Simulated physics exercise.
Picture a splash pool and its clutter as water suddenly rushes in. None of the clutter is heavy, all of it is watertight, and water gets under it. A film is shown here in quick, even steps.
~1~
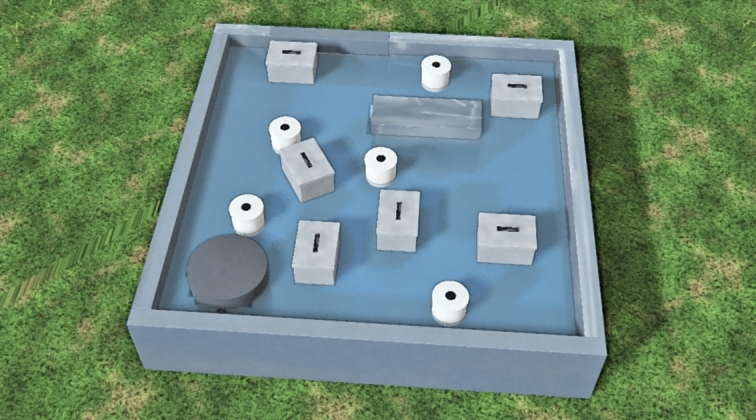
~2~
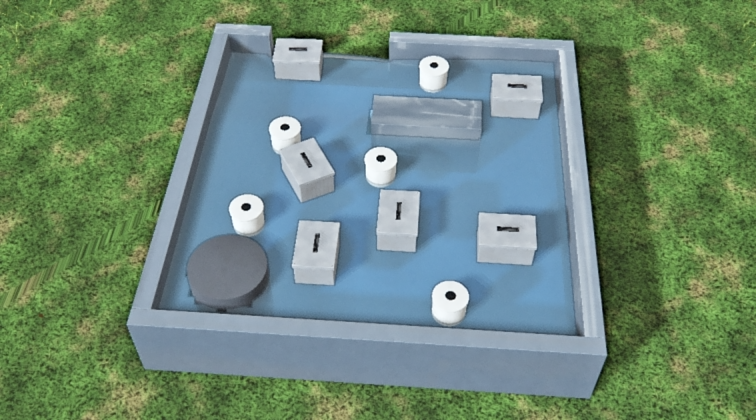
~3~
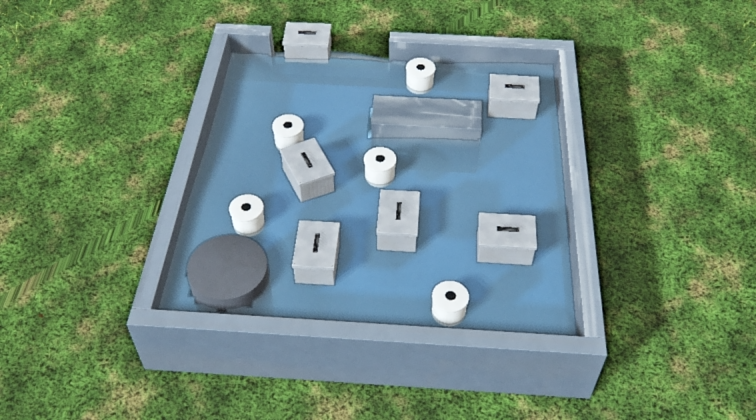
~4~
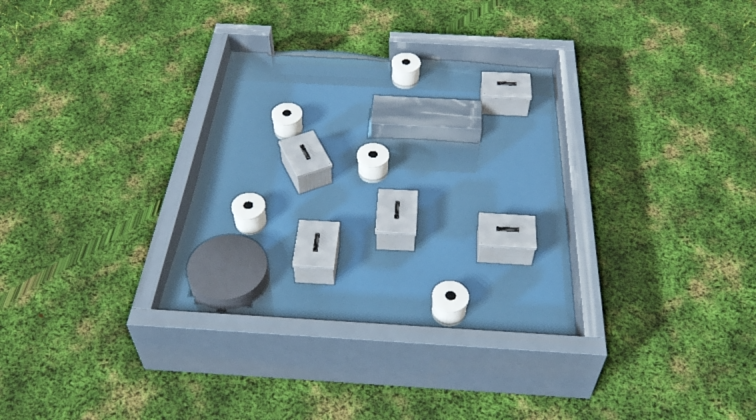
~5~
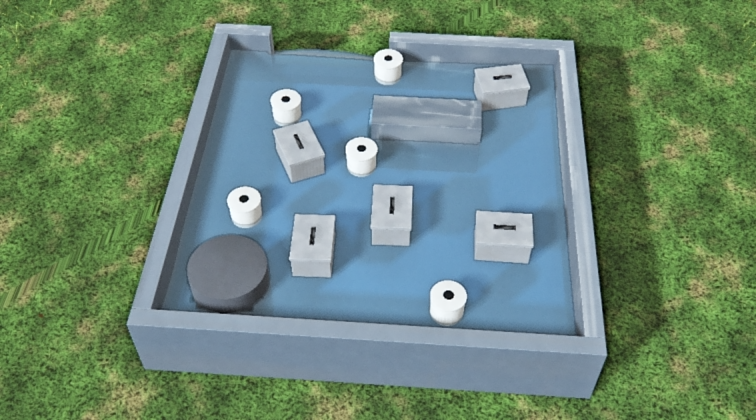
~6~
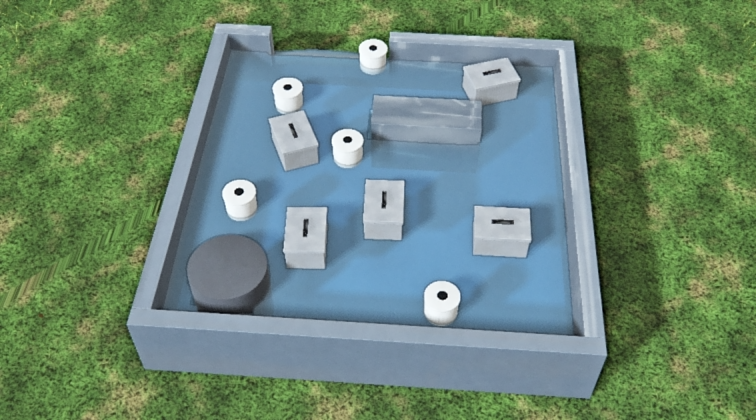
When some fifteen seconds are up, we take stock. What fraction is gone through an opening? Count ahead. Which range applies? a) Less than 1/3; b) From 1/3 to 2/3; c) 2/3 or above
Answer: B.
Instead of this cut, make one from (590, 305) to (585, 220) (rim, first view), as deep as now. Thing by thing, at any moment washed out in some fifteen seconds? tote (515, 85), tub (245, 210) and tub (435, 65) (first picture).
Each in turn: Exits, never leaves, never leaves.
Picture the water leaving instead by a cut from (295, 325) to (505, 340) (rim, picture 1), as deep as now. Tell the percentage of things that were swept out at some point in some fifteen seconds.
Some 70 in a hundred.
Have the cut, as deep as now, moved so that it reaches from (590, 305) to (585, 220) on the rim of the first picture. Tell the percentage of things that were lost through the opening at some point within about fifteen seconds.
That would be near 50 per cent of the things.
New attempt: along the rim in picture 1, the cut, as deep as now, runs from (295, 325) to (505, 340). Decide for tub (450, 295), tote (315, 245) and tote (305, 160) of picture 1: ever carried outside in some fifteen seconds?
One by one, that's lost, lost, lost.
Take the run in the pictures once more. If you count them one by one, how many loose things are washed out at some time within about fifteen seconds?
The total here is 5.
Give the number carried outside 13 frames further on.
5.
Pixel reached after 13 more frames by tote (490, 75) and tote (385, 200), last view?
Expect the tops close to (355, 63) and (361, 178).
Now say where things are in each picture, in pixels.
A tub at (436, 65), afloat; a tub at (285, 128), afloat; 0 of 11 have shifted, in the first picture.
A tub at (434, 66), afloat; a tub at (285, 128) floats; 1 of 11 have shifted, in the second picture.
A tub at (421, 68), afloat, close to its start; a tub at (288, 125) floats, close to its start; 3 of 11 have shifted, in the third picture.
A tub at (406, 63) floats, close to its start; a tub at (287, 114), afloat, close to its start; 6 of 11 have shifted, in the fourth picture.
A tub at (388, 59) floats, a stride from its start; a tub at (286, 100), afloat, a stride from its start; 9 of 11 have shifted, in the fifth picture.
A tub at (373, 49) floats, a stride from its start; a tub at (288, 88), afloat, a stride from its start; 11 of 11 have shifted, in the sixth picture.
A moment on, 2 of 11 are out; 9 afloat.
Next, 5 of 11 are out; 6 afloat.
Later, 5 of 11 are out; 6 afloat.
In the end, 5 of 11 are out; 6 afloat.
